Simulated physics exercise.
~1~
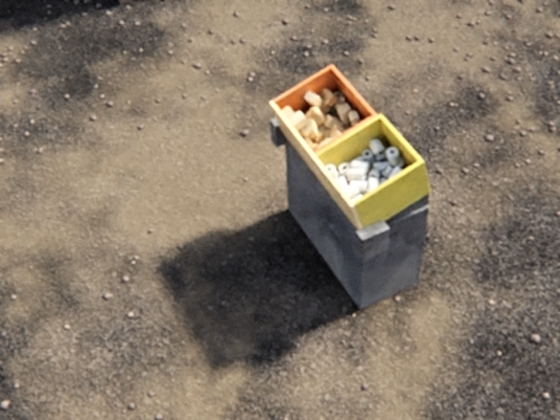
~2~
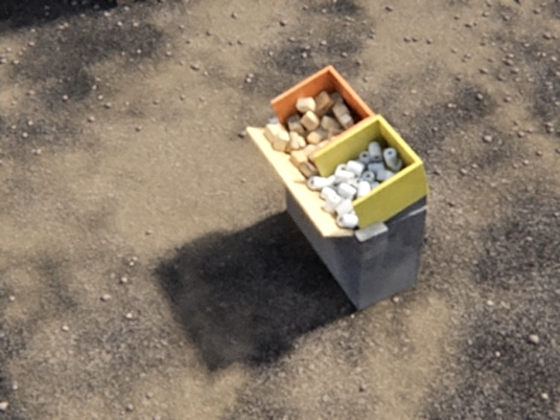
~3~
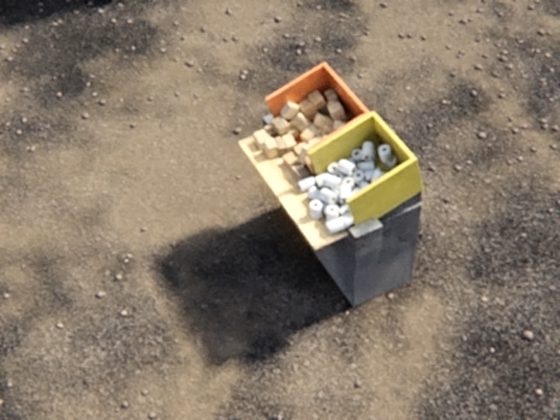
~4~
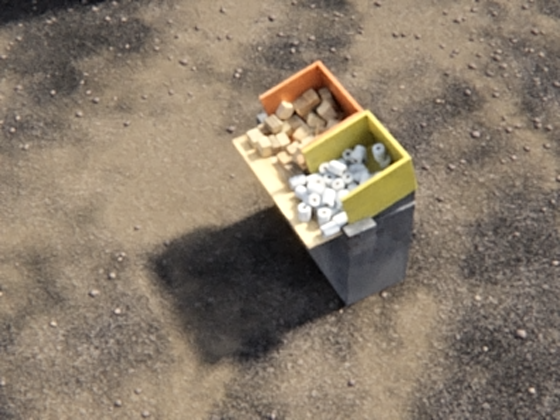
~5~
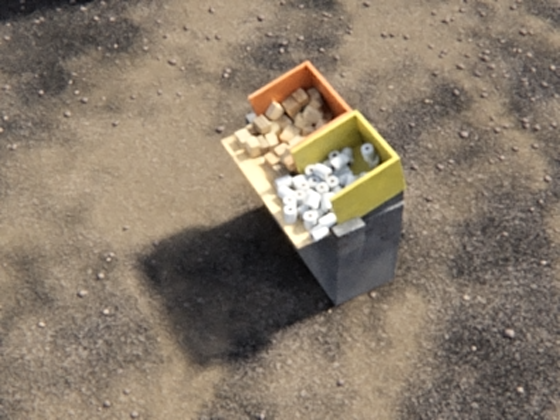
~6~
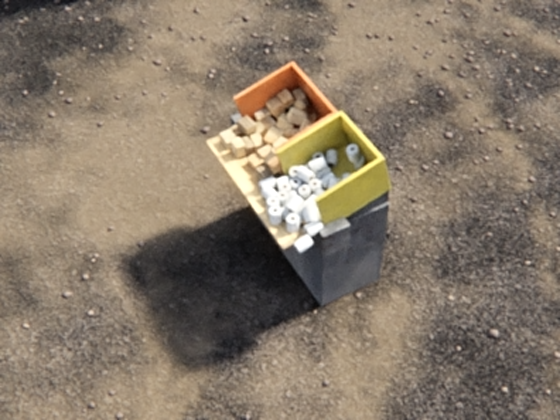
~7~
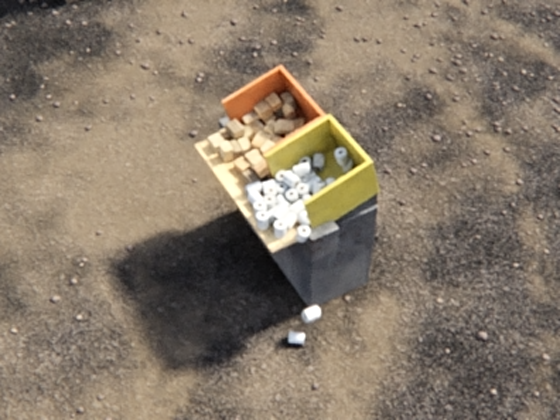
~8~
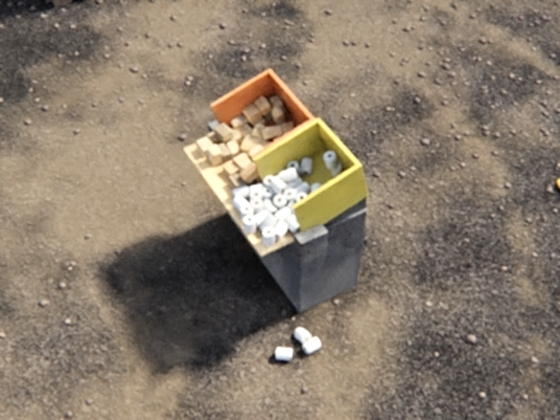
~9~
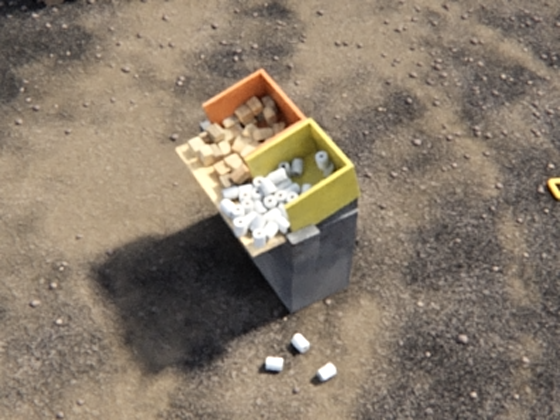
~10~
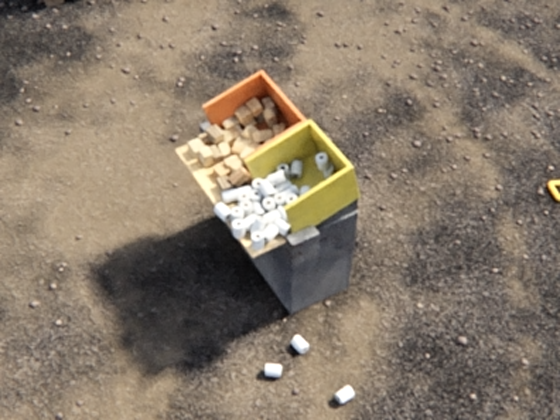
To begin with, an orange bin of wooden blocks and a yellow bin of small white rolls sit side by side on a grey stand, tilted down to the left, above stony ground. The pale flap along their lower edge drops open, and blocks and rolls slide out onto it and bunch up there. As the view drifts slightly right, two white rolls tip off the edge and land on the ground. A third follows, and one rolls a little farther away. Finally three white rolls lie below the stand, while the wooden blocks all remain up on the flap and in their bin.
